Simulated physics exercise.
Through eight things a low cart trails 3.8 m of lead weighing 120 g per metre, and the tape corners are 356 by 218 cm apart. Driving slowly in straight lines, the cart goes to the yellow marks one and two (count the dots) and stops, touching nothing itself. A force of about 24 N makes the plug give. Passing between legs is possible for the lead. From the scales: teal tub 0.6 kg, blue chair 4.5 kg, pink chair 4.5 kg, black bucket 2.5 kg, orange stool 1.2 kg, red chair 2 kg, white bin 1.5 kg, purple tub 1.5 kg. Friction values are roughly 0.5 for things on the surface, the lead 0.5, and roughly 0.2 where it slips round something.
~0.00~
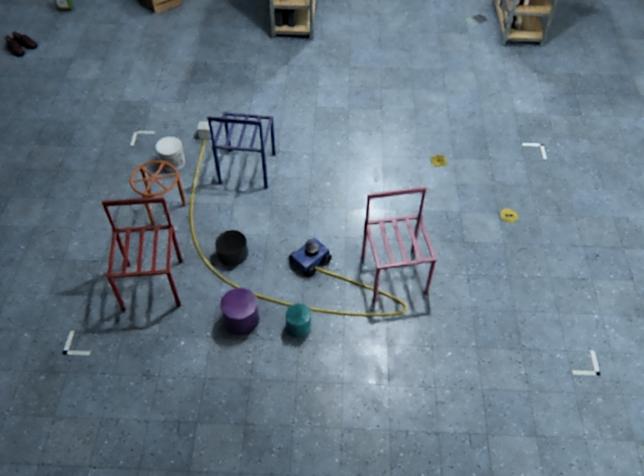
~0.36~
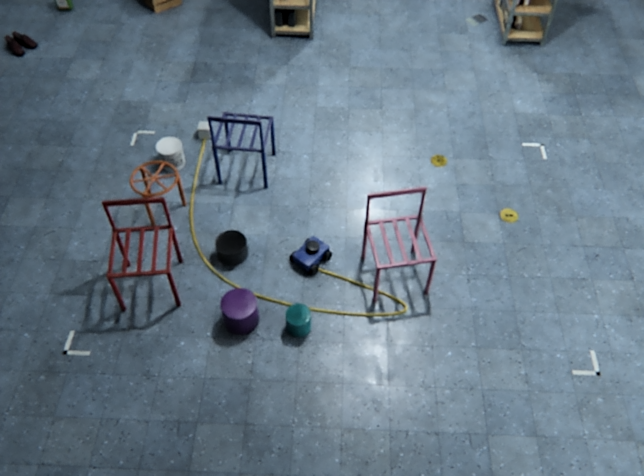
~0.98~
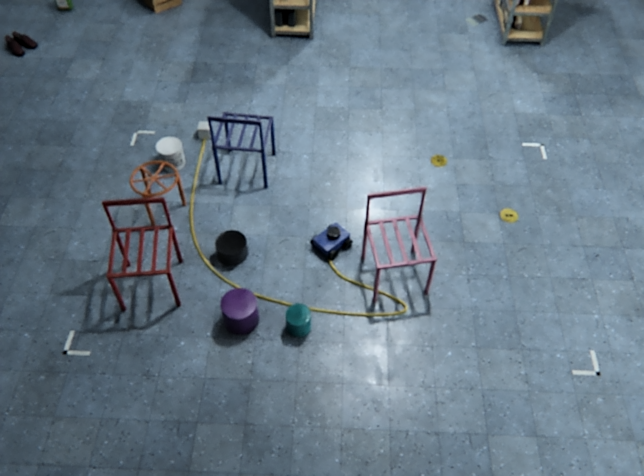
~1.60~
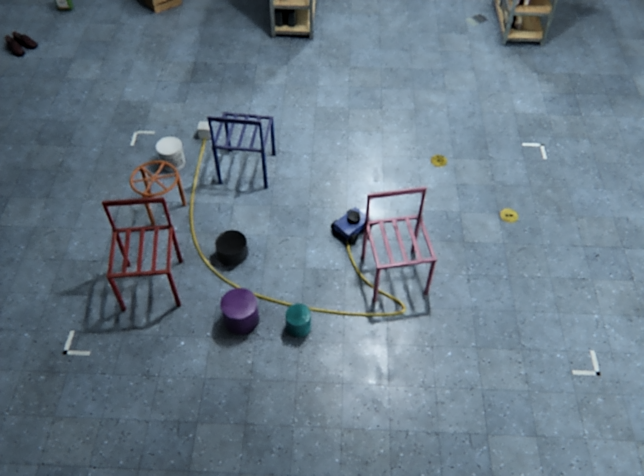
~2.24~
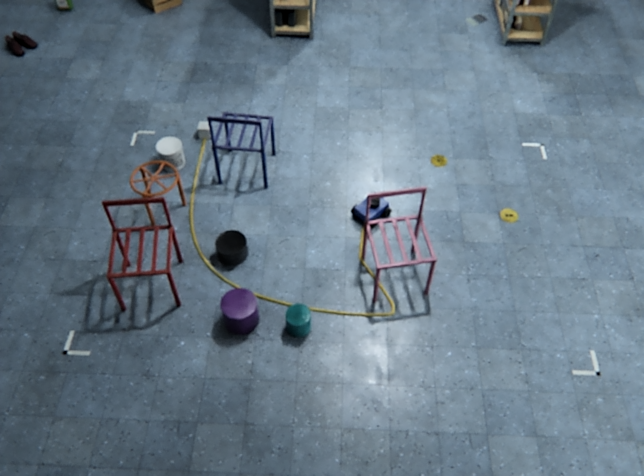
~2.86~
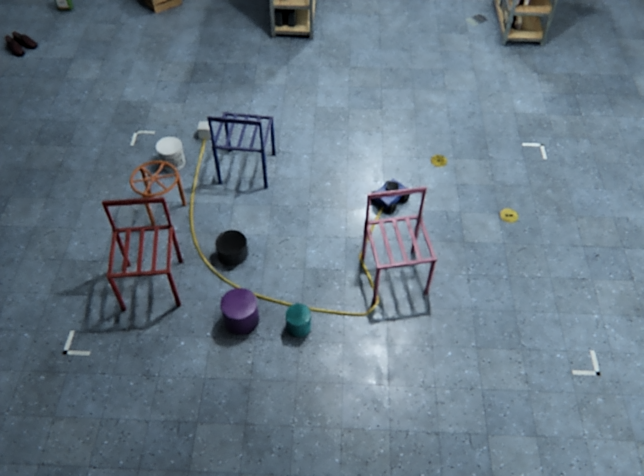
In this clip, a small blue wheeled cart trailing a yellow cord moves across a tiled floor from near the teal and black tubs, heading up and to the right until it passes behind the pink chair's back.
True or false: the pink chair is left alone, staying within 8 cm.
False.
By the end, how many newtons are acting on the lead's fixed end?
About 10 N.
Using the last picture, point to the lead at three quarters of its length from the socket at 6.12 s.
(376, 232), approximately.
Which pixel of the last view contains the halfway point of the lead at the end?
I'd point to close to (290, 269) in the last picture.
By 4.0 s, cart at (415, 180), 6 N at the fixed end; pink chair 3 cm off its start.
By 5.0 s, cart at (446, 167), 6 N at the fixed end; pink chair 12 cm off its start.
By 6.1 s, cart at (478, 193), 4 N at the fixed end; pink chair 12 cm off its start at (394, 227).
By 7.2 s, cart at (502, 215), 10 N at the fixed end; pink chair 13 cm off its start.
By 7.6 s, cart at (502, 215), 10 N at the fixed end; pink chair 13 cm off its start at (397, 226).
